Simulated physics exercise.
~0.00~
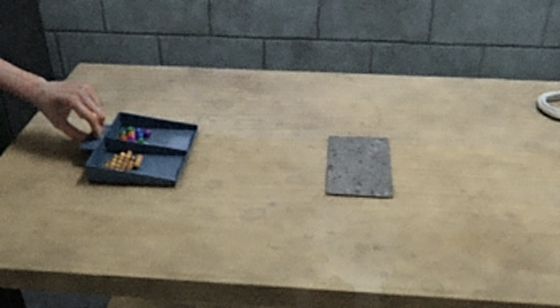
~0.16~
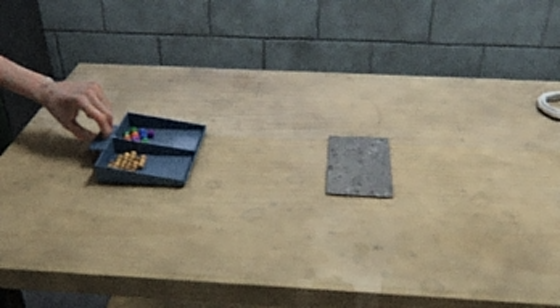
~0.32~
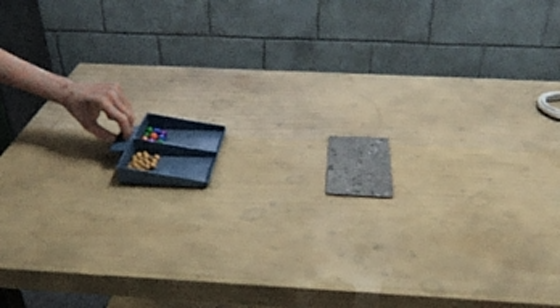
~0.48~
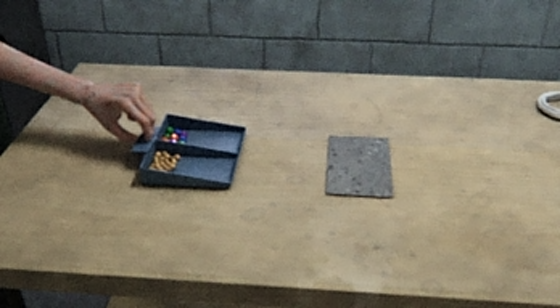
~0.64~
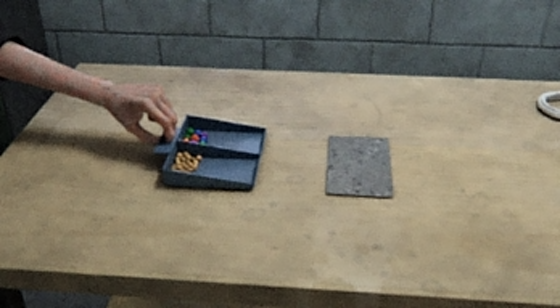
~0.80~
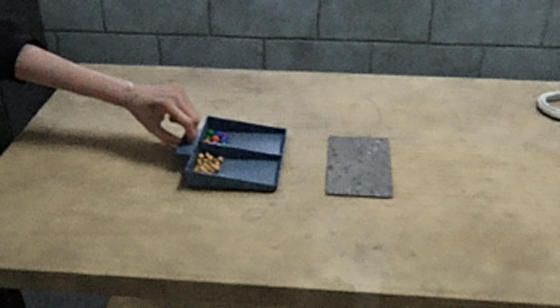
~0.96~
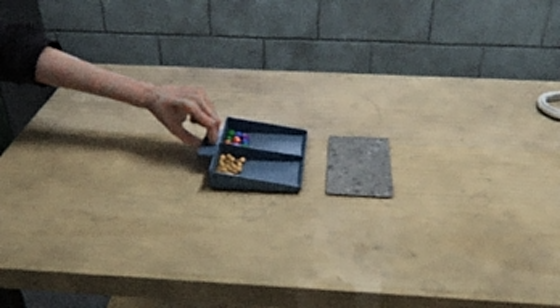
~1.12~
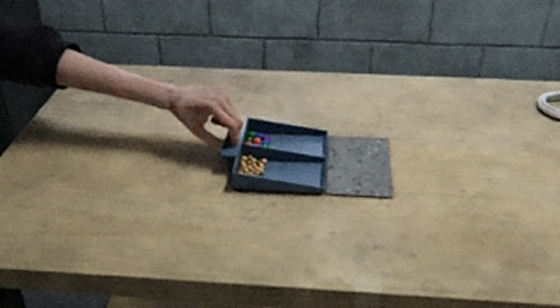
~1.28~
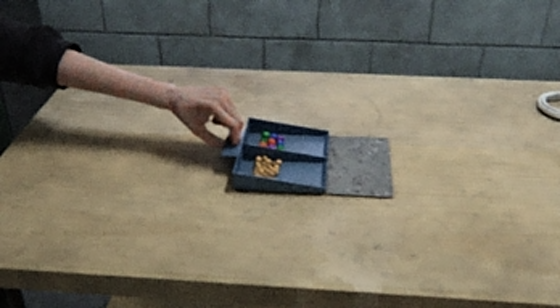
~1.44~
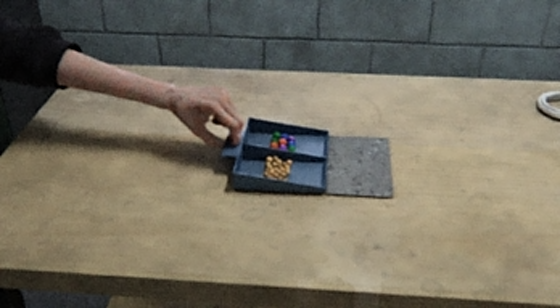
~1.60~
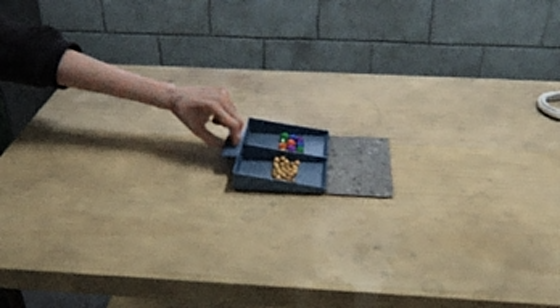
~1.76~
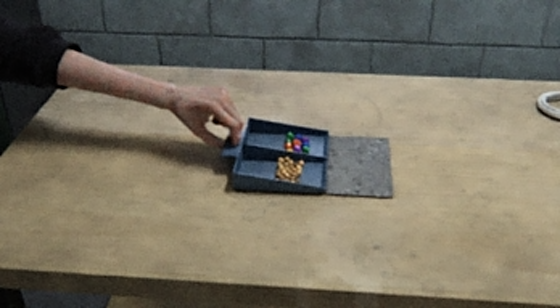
A hand pushed a blue two-part tray of small orange and multicoloured pieces rightward across a wooden table until it stopped against a flat grey slab, and then both little piles slid forward towards the front rim but stayed inside.
